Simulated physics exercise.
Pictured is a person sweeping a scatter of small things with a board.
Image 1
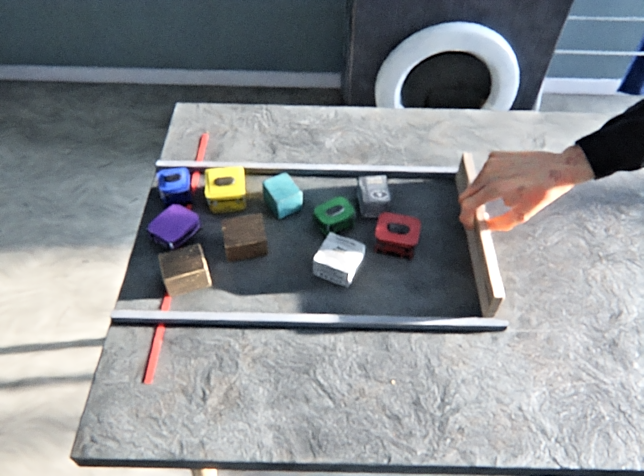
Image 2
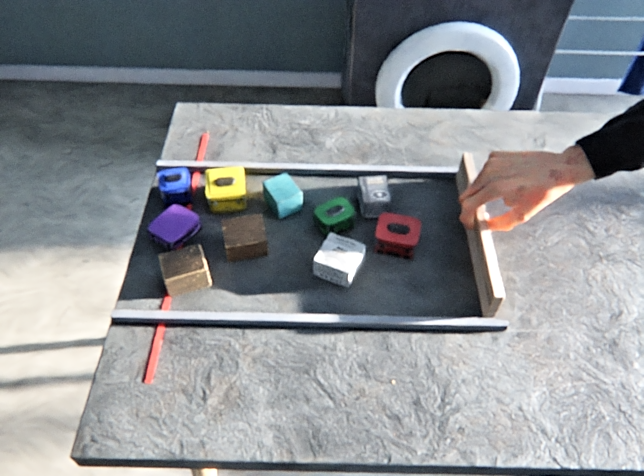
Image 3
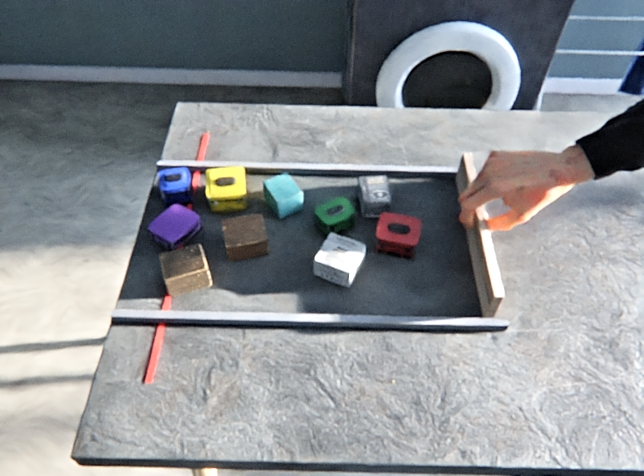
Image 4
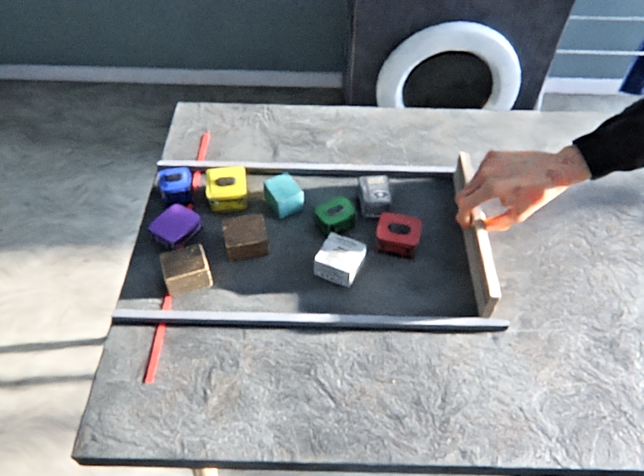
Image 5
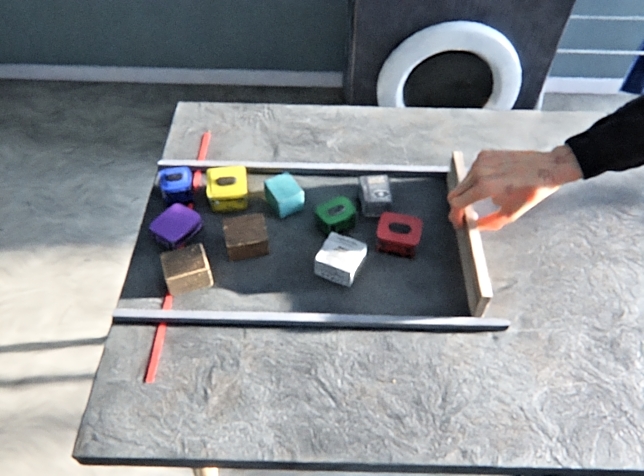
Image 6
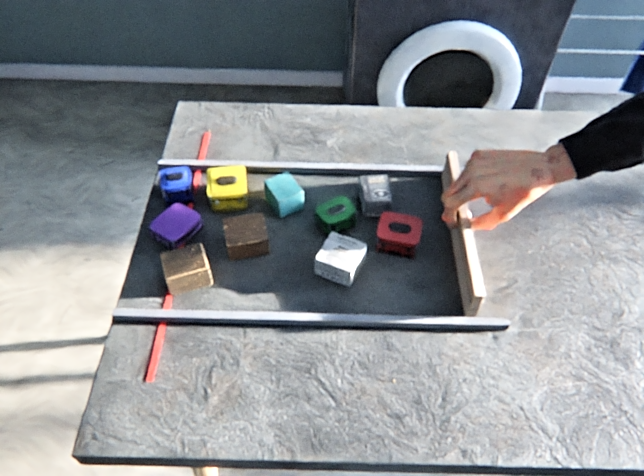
A hand held a wooden board upright at the right of some scattered colourful blocks on a table, keeping still at first, then slid it slightly left between two rails while the blocks stayed put.
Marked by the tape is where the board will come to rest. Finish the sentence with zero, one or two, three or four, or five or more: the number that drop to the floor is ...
The number that drop to the floor is five or more.
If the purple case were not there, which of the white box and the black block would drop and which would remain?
Well, the white box is still there while the black block goes off the edge.
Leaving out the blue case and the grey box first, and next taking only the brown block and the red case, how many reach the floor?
The counts: 4 and 4.
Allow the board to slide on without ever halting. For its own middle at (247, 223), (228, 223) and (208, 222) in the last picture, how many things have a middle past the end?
Respectively, 1, 2 and 3.
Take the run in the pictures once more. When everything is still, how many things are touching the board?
That would be 3 of them.
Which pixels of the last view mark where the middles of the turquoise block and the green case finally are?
First object about (151, 183); second object about (145, 211).
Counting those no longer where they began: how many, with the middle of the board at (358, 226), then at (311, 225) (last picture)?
Counting first: 4, next 6.
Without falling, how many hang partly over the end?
Count of overhanging things: 2.
Soon after, none off yet; blue case at rest near (178, 186); purple case at rest near (177, 227); black block at rest near (186, 269).
Then, none off yet; blue case moved a little near (165, 184); purple case moved a little near (166, 223); black block moved a little near (168, 275).
At rest, the number that fall off is five or more; fallen, brown block, yellow case, black block, purple case and blue case.
